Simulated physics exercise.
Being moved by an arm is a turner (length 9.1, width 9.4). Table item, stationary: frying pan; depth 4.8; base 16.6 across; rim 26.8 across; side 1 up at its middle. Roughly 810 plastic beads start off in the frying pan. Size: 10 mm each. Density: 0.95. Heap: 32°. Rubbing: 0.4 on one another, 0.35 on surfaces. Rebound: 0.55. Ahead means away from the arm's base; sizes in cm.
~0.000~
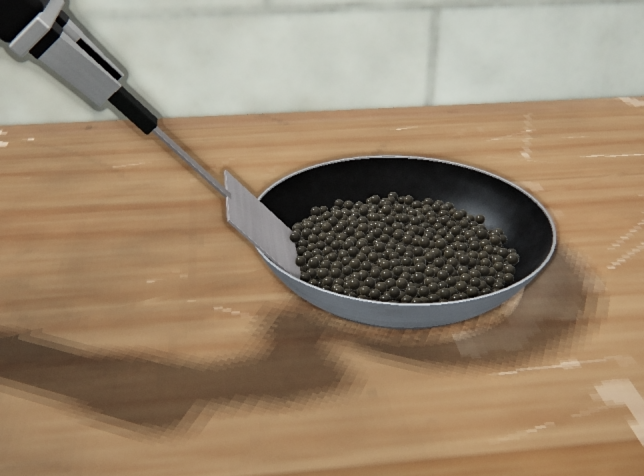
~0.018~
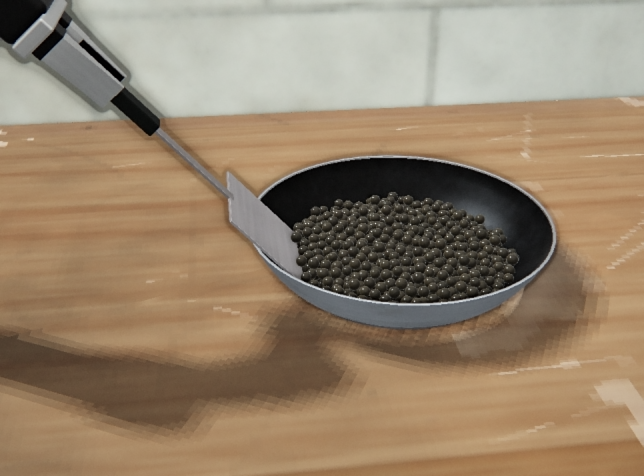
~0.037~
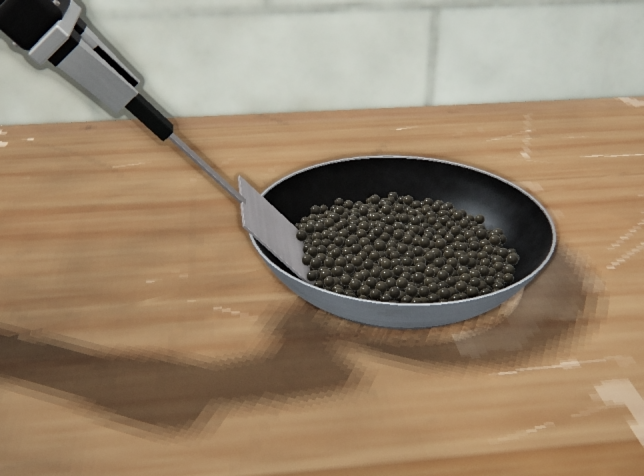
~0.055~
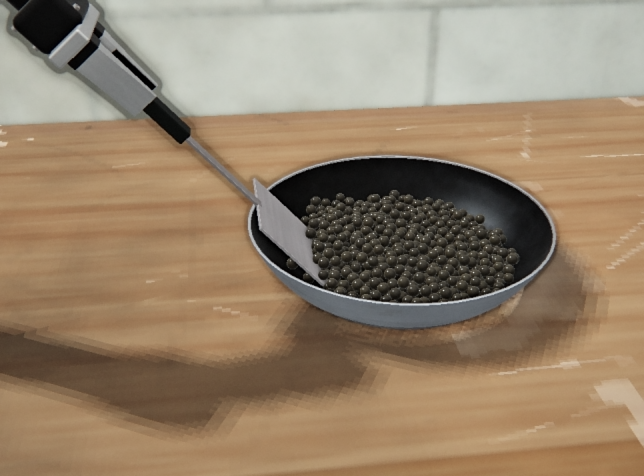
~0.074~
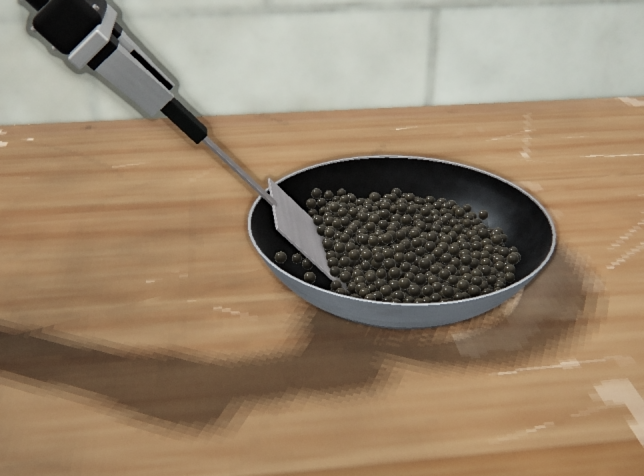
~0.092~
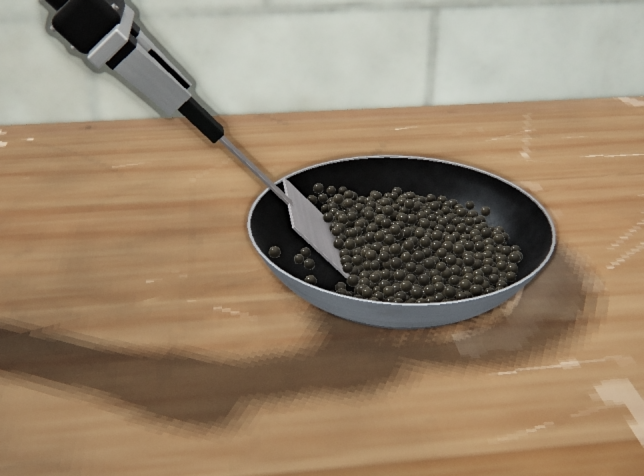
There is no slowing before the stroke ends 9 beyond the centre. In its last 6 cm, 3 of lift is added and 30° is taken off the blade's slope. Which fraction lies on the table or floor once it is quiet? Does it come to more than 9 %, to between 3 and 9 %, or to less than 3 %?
It comes to more than 9 %.
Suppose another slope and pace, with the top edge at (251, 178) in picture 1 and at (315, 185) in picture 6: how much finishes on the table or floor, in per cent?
It comes to something like 20 %, give or take.
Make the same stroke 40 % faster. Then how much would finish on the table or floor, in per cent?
In that case, around 25 per cent would end on the table or floor.
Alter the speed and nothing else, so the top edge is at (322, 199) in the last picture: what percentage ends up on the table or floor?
Share: Roughly 25 %.
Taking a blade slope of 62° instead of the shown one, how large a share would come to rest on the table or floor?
Near 20 %.
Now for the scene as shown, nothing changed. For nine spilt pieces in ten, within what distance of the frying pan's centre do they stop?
About 35 cm.
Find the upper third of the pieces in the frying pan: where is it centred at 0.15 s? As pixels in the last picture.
Centre estimated at around (422, 238).
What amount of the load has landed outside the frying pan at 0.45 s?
Around 10 %.
After 0.15 s, sloping 49°, highest piece 7 above the table; 809 in the frying pan.
After 0.22 s, sloping 38°, highest piece 6 above the table; 809 in the frying pan.
After 0.45 s, sloping 19°, highest piece 6 above the table; 708 in the frying pan, 94 on the table or floor, 7 on the blade or in flight.
After 1.50 s, sloping 19°, highest piece 6 above the table; 705 in the frying pan, 104 on the table or floor.
In the end, 705 in the frying pan, 104 on the table or floor. That is 13 % on the table or floor.
